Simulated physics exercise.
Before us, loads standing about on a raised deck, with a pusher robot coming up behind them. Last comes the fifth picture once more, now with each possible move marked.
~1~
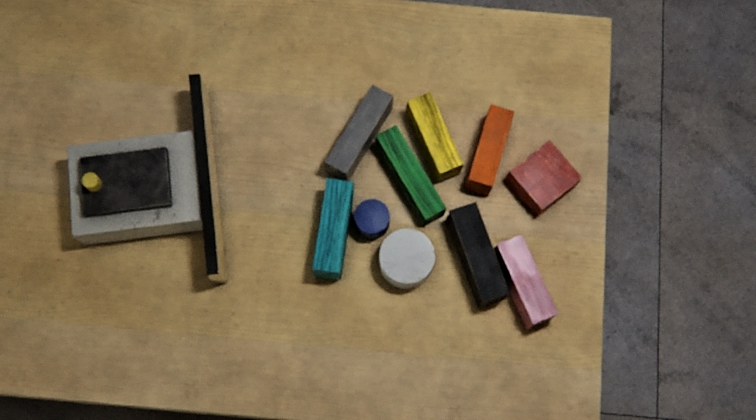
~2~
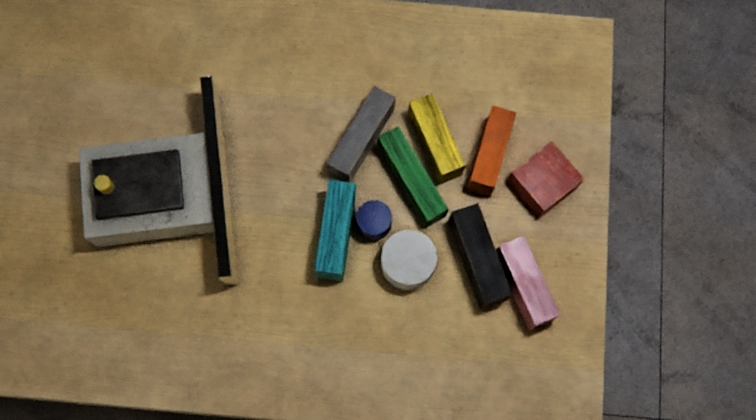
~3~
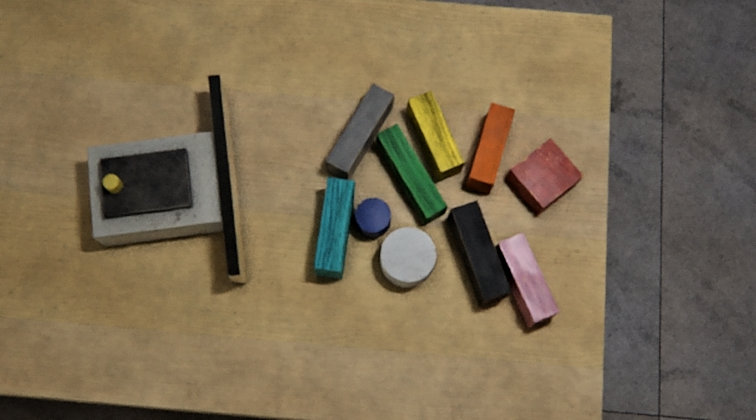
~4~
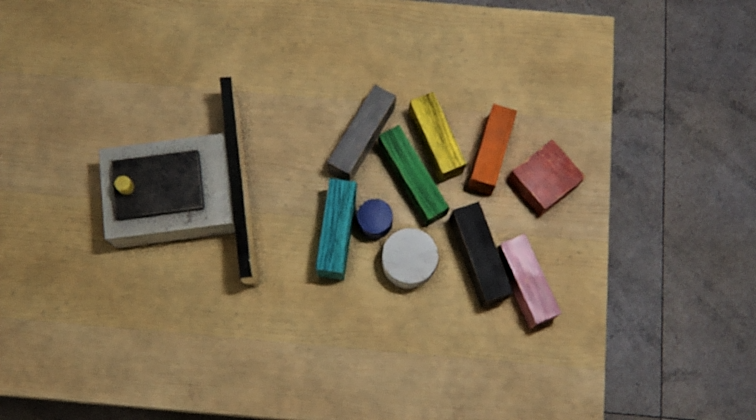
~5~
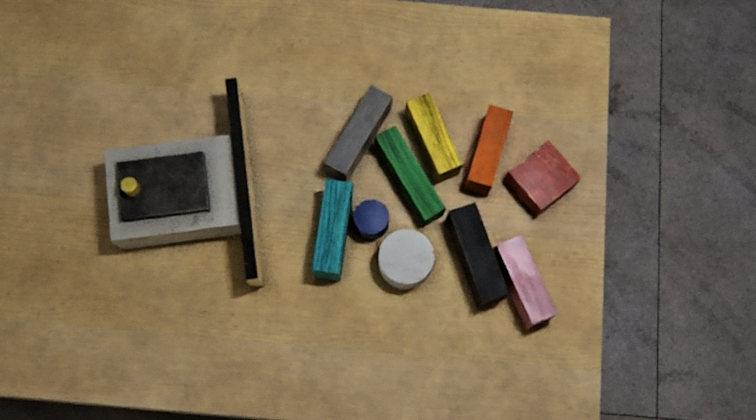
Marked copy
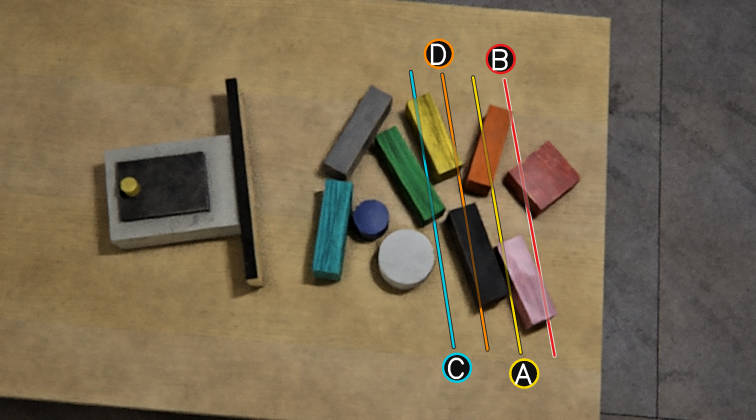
On a wooden deck, a pusher robot moves slowly right toward a group of coloured blocks.
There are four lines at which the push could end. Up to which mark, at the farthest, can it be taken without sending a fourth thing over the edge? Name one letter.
No farther than B.
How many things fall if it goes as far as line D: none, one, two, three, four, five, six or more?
The count is none.
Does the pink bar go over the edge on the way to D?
No.
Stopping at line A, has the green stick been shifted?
Yes.
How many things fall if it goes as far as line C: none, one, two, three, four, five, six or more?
In all, none.
On the marked copy, A at (496, 210); B at (529, 212); C at (432, 204); D at (464, 207).
Following B. Soon after the start, robot (276, 194); grey bar (370, 133); white canister (417, 259).
Later, robot (381, 203); pink bar (583, 290); red crate (577, 179).
In the end, robot (462, 210); black stick over the edge; pink bar over the edge; three fallen.
As for the rest, A is within the limit but short; C is within the limit but short; D is within the limit but short.
